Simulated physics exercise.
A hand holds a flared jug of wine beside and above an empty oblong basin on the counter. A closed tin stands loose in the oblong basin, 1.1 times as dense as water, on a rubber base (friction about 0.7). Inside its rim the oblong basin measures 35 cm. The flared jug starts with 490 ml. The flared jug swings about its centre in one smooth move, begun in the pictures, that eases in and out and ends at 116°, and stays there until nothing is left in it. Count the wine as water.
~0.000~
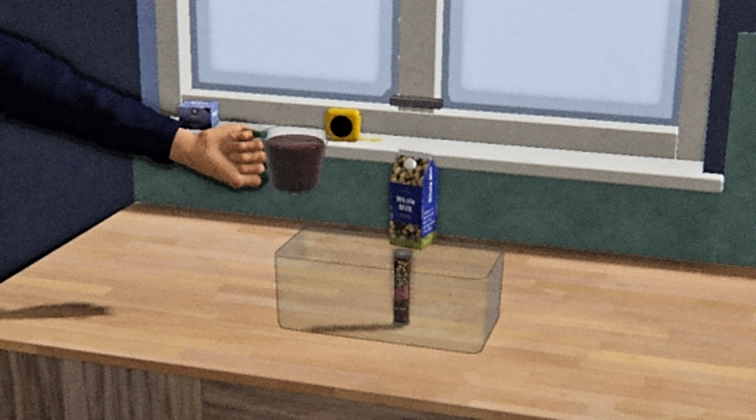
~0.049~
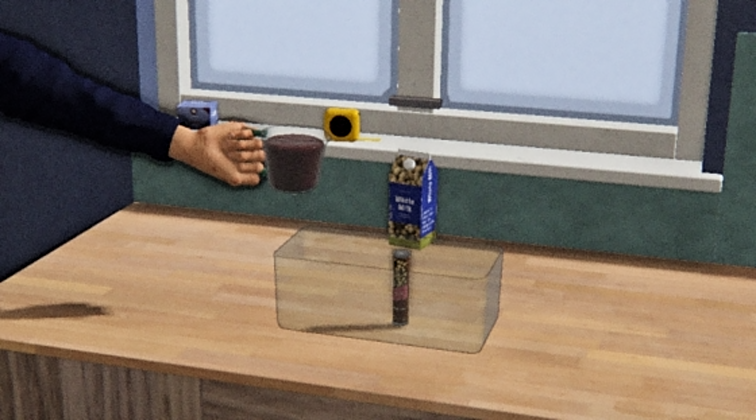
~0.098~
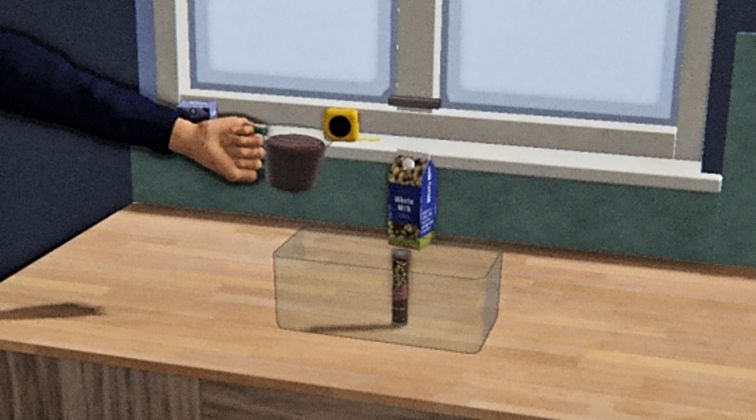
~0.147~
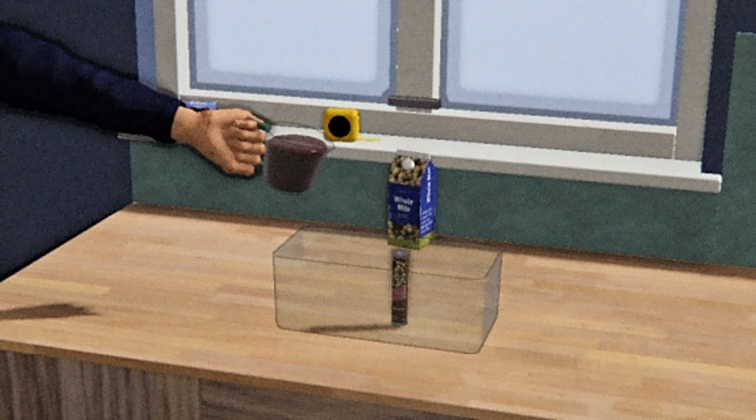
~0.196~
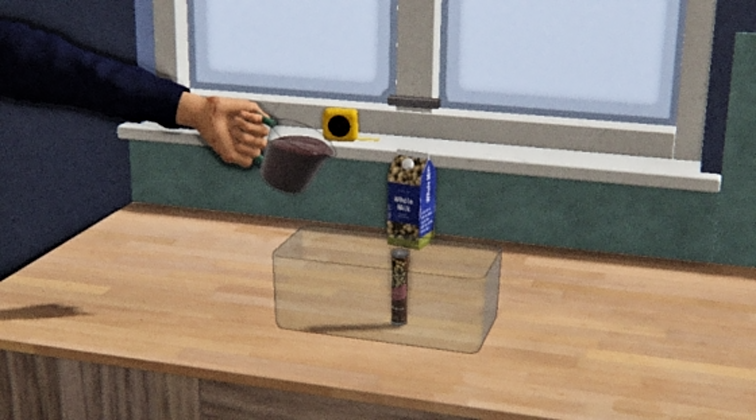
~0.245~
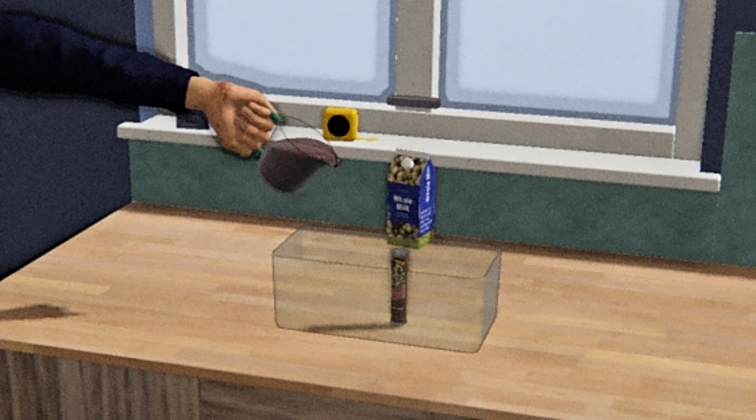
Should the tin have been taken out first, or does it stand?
It remains upright.
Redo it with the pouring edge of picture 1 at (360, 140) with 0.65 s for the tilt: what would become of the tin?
Then it falls.
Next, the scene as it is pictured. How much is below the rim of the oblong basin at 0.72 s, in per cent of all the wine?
About 94 per cent.
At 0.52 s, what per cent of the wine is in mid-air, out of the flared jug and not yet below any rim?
About 34 per cent.
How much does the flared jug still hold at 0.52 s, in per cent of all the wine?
Some 30 per cent.
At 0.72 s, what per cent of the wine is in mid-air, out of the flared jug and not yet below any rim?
Near 4 in a hundred.
After 0.52 s the tilt is 104° and 31 per cent is still to pour; the tin stands where it began.
After 0.72 s the tilt is 116° and 1 per cent is still to pour; the tin stands where it began.
After 0.92 s the tilt is 116° and 0 per cent is still to pour; the tin stands where it began.
After 1.15 s the tilt is 116° and 0 per cent is still to pour; the tin stands where it began.
In the end the tin stands where it began.
